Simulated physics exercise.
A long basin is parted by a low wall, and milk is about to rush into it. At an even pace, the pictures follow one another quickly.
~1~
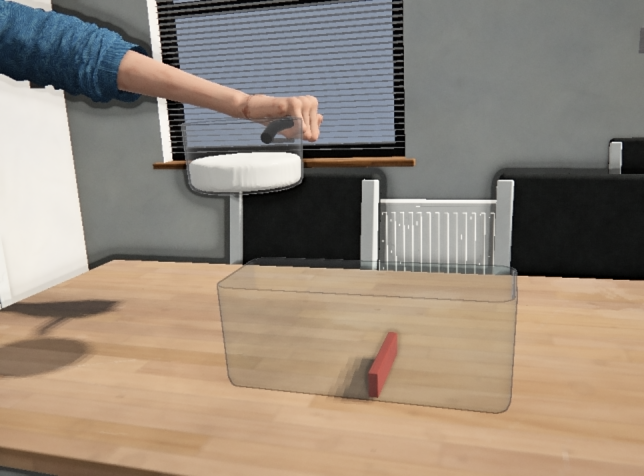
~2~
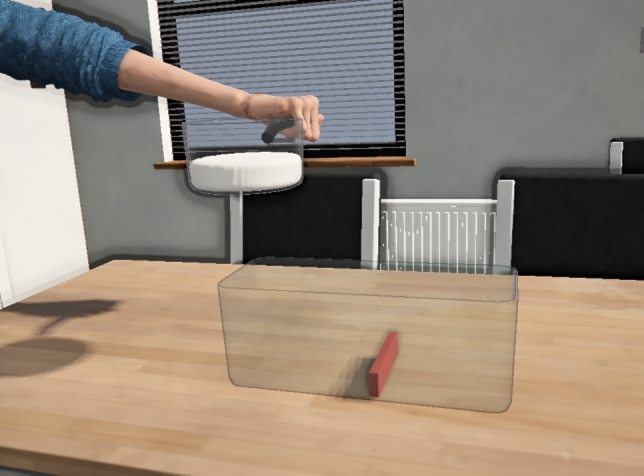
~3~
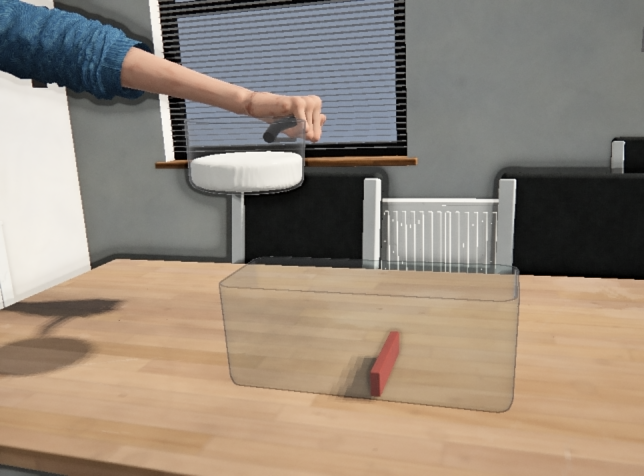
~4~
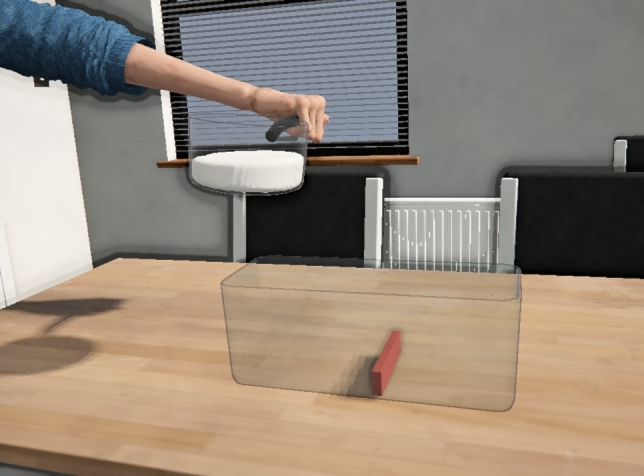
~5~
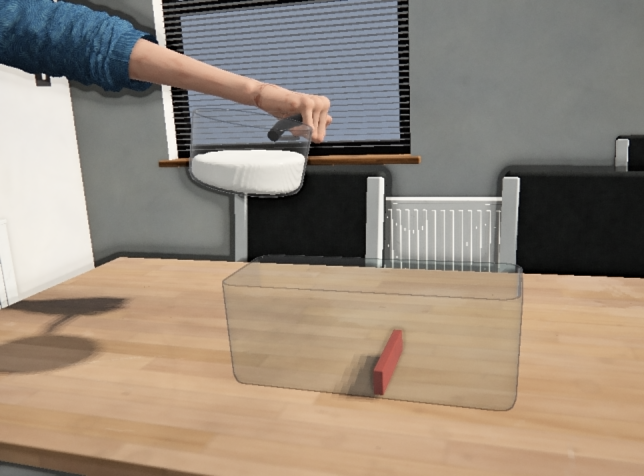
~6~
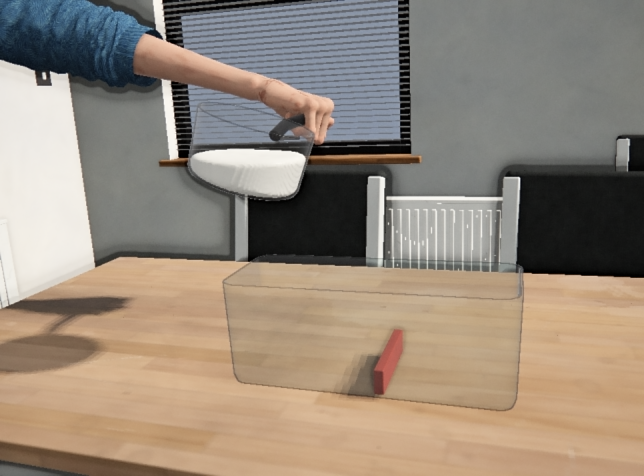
We see a hand in a blue sleeve holding a clear jug of white liquid above a long transparent basin with a low red wall inside, and the jug gradually leans to the right.
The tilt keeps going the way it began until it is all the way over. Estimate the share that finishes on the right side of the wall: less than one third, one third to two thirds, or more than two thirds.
The right side ends up with less than one third.
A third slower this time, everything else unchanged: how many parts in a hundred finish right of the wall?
It comes to some 10 per cent.
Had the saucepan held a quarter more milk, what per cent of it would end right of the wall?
About 10 %.
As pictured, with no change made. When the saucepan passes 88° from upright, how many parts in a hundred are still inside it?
Still holding around 50 %, give or take.
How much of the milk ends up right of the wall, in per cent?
It is close to 10 per cent.
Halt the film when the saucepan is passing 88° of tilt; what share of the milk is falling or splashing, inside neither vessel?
That works out near 40 percent.
A moment on, the saucepan is tipped on its side and 52 per cent is still to pour, 7 is left of the wall and 0 right of it.
Next, the saucepan is tipped right over and 5 per cent is still to pour, 76 is left of the wall and 4 right of it.
Then the saucepan is tipped right over and 0 per cent is still to pour, 88 is left of the wall and 11 right of it.
Later the saucepan is tipped right over and 0 per cent is still to pour, 88 is left of the wall and 11 right of it.
At rest 88 per cent lies left of the wall, 11 right of it and 1 outside.
